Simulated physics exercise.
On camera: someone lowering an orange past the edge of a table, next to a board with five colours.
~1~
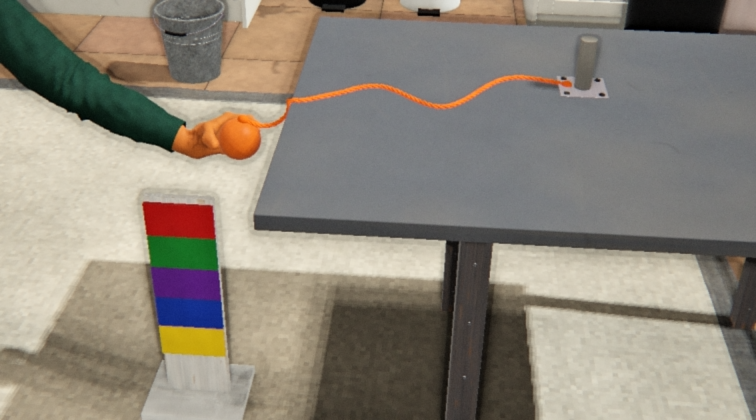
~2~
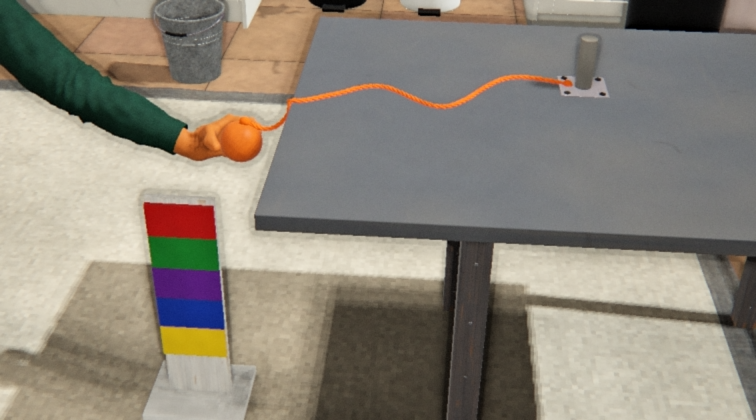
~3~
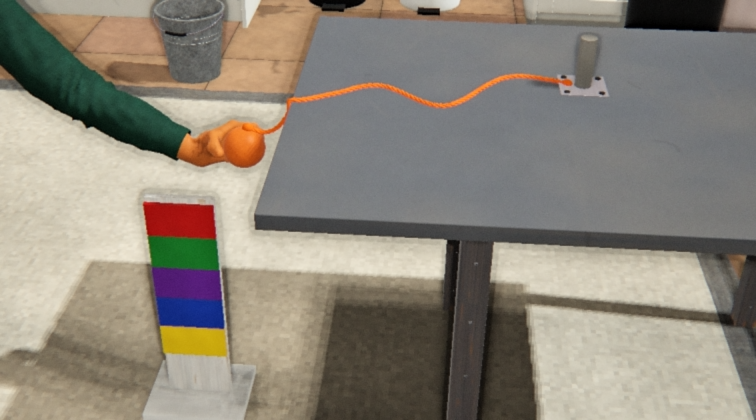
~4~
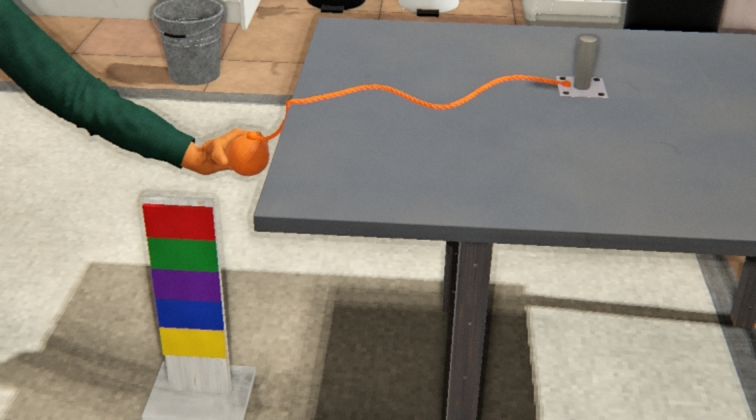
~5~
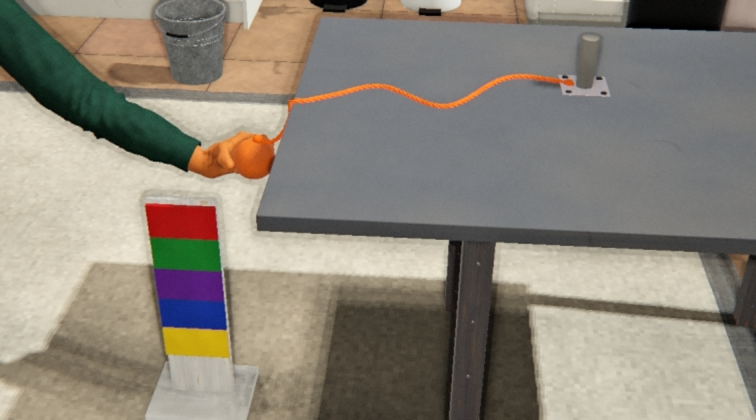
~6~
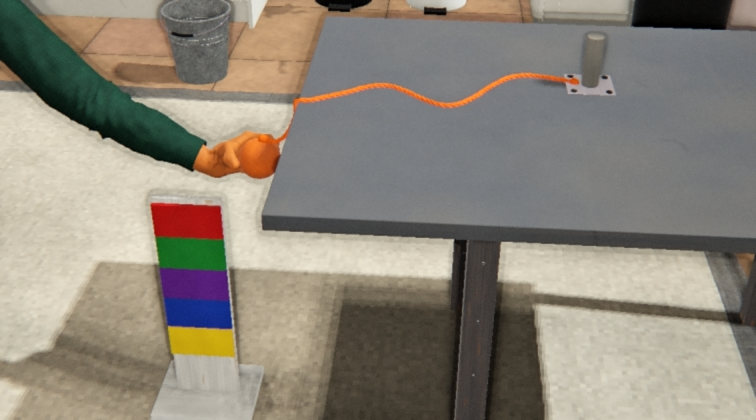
An orange ball, held by a hand in a green sleeve, moves slightly down and to the right beside a gray table, while an orange cord running from it across the tabletop to a metal post stays nearly still.
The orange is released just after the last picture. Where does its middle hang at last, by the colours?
At red.
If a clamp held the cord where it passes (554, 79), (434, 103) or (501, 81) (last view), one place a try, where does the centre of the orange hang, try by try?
The places are (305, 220), (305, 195) and (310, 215).
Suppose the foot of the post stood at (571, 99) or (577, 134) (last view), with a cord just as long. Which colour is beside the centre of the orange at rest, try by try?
One after the other, green; green.
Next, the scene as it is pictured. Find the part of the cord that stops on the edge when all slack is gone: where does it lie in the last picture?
At (354, 90), roughly.
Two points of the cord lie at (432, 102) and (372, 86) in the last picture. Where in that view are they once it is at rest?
At (396, 87), then (323, 89).
Soon after, orange near (329, 216); level with red.
Then, orange near (292, 222); level with red.
At rest, orange near (306, 219); level with red. Its centre hangs level with the red band.
